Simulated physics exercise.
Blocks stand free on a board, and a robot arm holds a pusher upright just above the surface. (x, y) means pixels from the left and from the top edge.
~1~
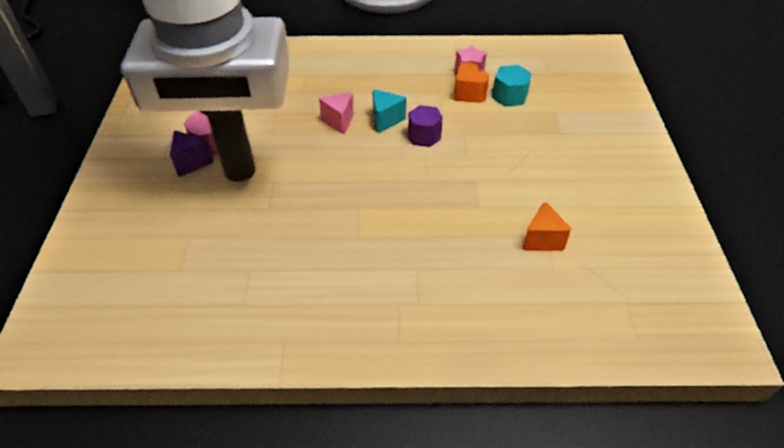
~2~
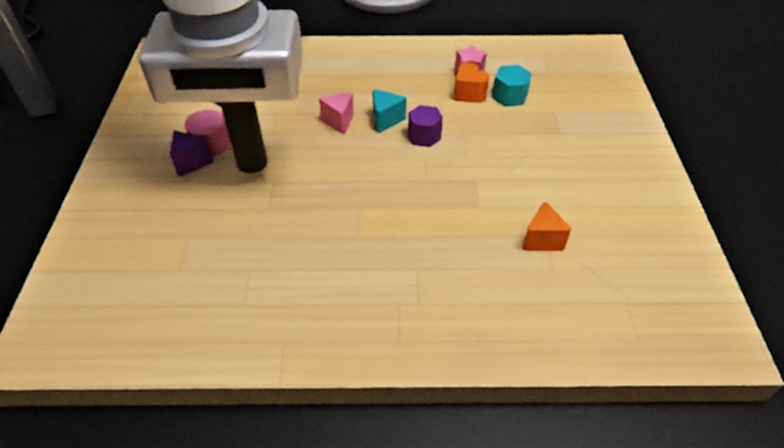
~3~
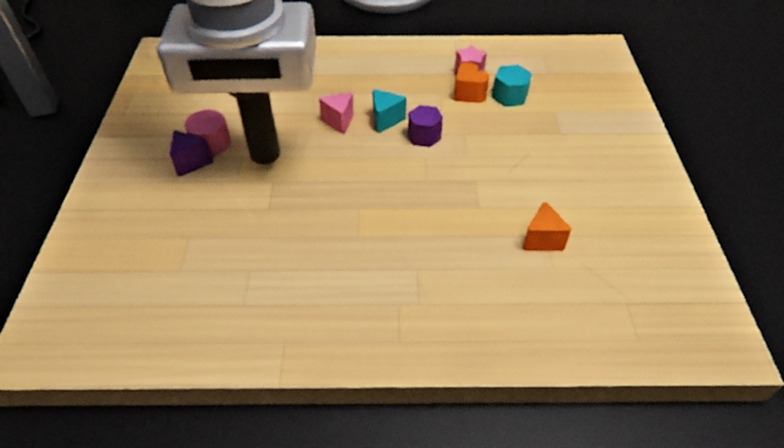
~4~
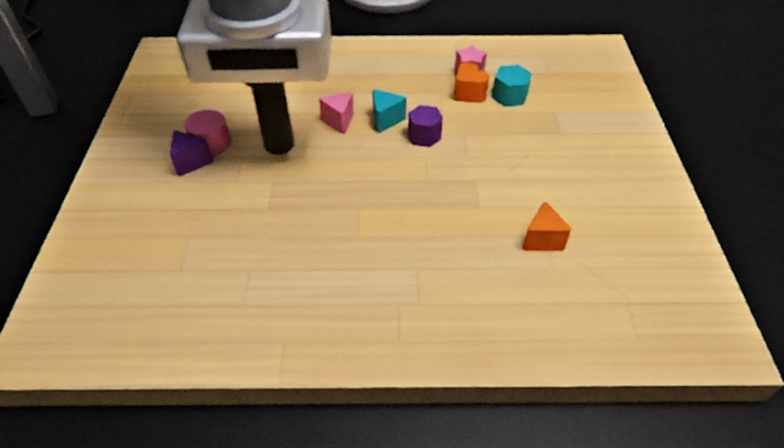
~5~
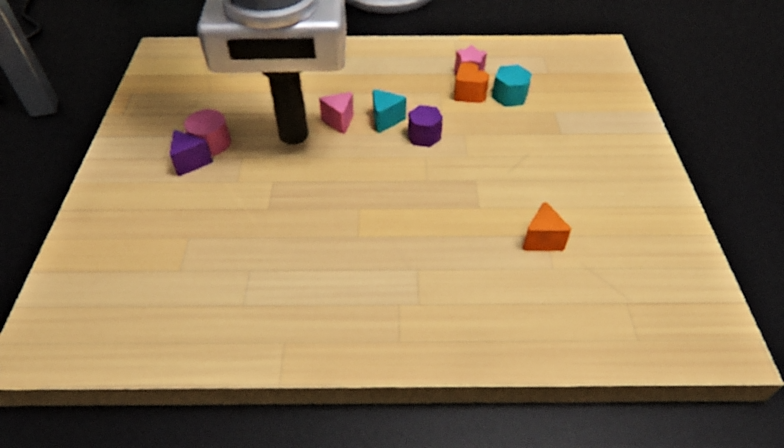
To begin with, a robot arm holds a dark pusher upright near a purple block and a pink block at the left of a wooden board. The pusher then glides steadily right and slightly away from the viewer, nearing the pink triangular block, while all the colourful blocks stay still.
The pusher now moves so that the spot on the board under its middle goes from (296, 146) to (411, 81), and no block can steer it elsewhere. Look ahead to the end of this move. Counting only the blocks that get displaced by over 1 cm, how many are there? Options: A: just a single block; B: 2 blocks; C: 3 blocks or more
Choice A: Just a single block.
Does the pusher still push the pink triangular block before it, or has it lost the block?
I expect it to be in front.
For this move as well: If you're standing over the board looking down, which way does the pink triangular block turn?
From overhead, the rotation is clockwise.
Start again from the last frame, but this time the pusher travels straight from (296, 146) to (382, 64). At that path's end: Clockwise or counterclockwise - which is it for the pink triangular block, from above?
Rotation: Clockwise.
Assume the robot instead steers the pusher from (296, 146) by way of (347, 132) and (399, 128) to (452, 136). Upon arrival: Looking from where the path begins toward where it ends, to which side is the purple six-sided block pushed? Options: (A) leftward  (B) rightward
B.
What follows on the original path. One third of the way, pusher (336, 112); pink triangular block (356, 92).
Two thirds of the way, pusher (375, 90); pink triangular block (397, 72), turned 30° clockwise; turquoise triangular block (392, 98), turned 40° clockwise.
At the end, pusher (411, 70); pink triangular block (434, 55), turned 40° clockwise; turquoise triangular block (392, 98), turned 40° clockwise; pink star in place.
